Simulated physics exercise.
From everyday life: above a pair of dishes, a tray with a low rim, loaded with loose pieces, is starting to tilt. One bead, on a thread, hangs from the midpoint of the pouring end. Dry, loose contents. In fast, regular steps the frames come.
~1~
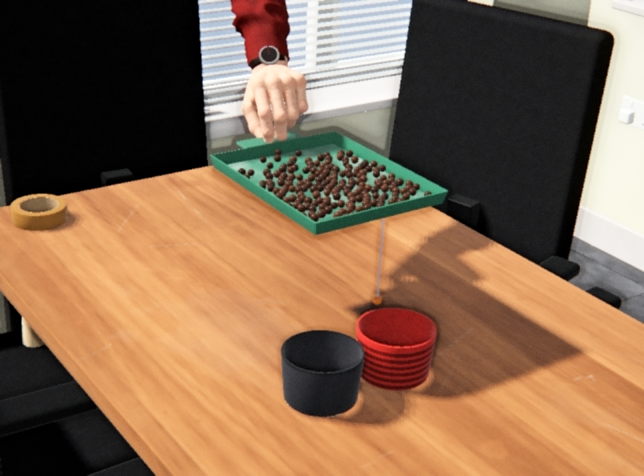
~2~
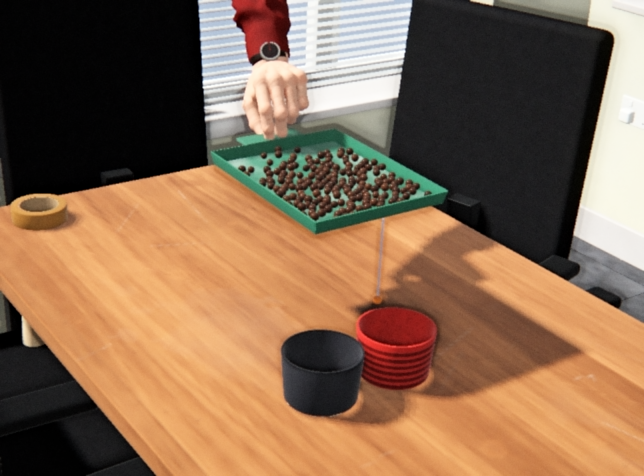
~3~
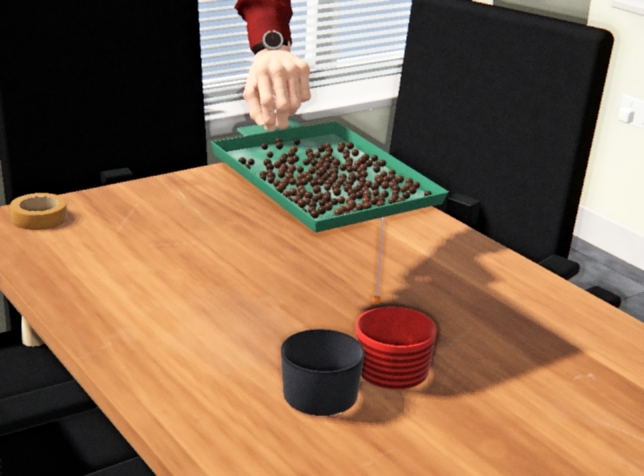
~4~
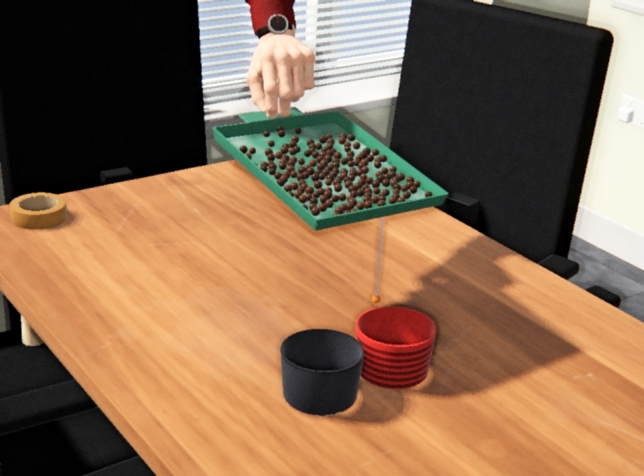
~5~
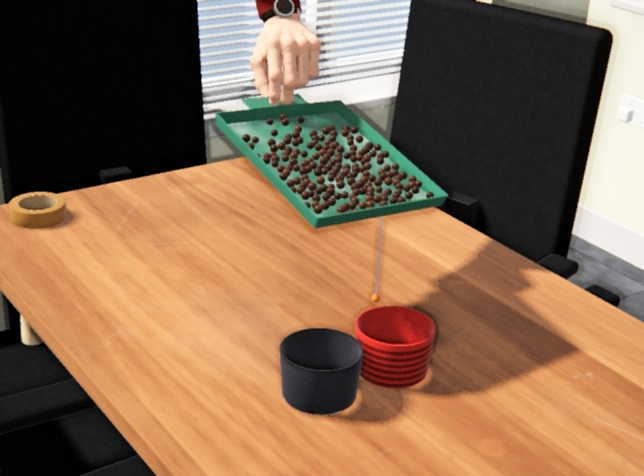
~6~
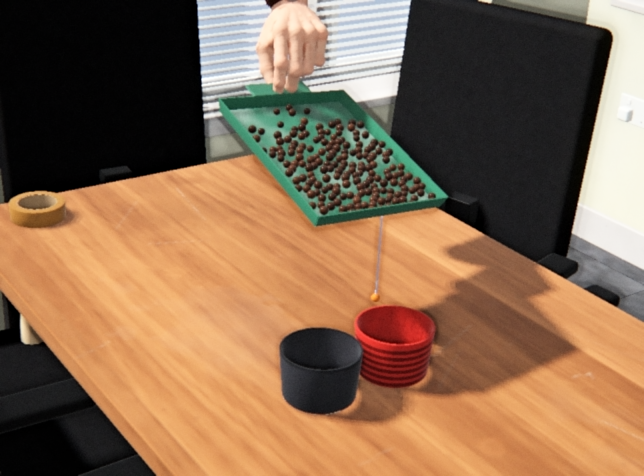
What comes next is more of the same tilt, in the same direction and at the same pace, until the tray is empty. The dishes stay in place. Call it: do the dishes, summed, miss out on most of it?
Yes, most of it misses them.
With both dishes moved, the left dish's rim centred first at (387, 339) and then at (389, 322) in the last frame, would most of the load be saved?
Taking them in turn, it's beyond half and then beyond half.
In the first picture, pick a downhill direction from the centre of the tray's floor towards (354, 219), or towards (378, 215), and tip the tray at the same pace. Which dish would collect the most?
In turn: Left; right.
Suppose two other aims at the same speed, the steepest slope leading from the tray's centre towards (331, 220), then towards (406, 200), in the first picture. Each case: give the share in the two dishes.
70 % and 0 %.
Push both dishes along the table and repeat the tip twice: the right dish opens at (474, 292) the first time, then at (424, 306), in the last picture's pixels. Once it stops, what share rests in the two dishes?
It comes to near 70 per cent the first time and near 70 per cent the second time.
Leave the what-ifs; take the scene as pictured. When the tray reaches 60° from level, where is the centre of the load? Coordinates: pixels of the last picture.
The middle of the load sits near (399, 187).
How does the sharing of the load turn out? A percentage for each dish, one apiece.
Left dish 0, right dish 20 %.
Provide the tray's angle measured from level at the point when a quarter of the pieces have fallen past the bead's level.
I'd say close to 80 degrees.
Soon, tray tipped steeply; nearly all on the tray; a stray few outside both; a small part in the air.
A while on, tray tipped right over; a small part on the tray; about a quarter in the right dish; about half outside both; a small part in the air.
Towards the end, tray tipped past a quarter turn; about a quarter in the right dish; most outside both.
Finally, tray tipped past a quarter turn; none in the left dish; about a quarter in the right dish; most outside both.
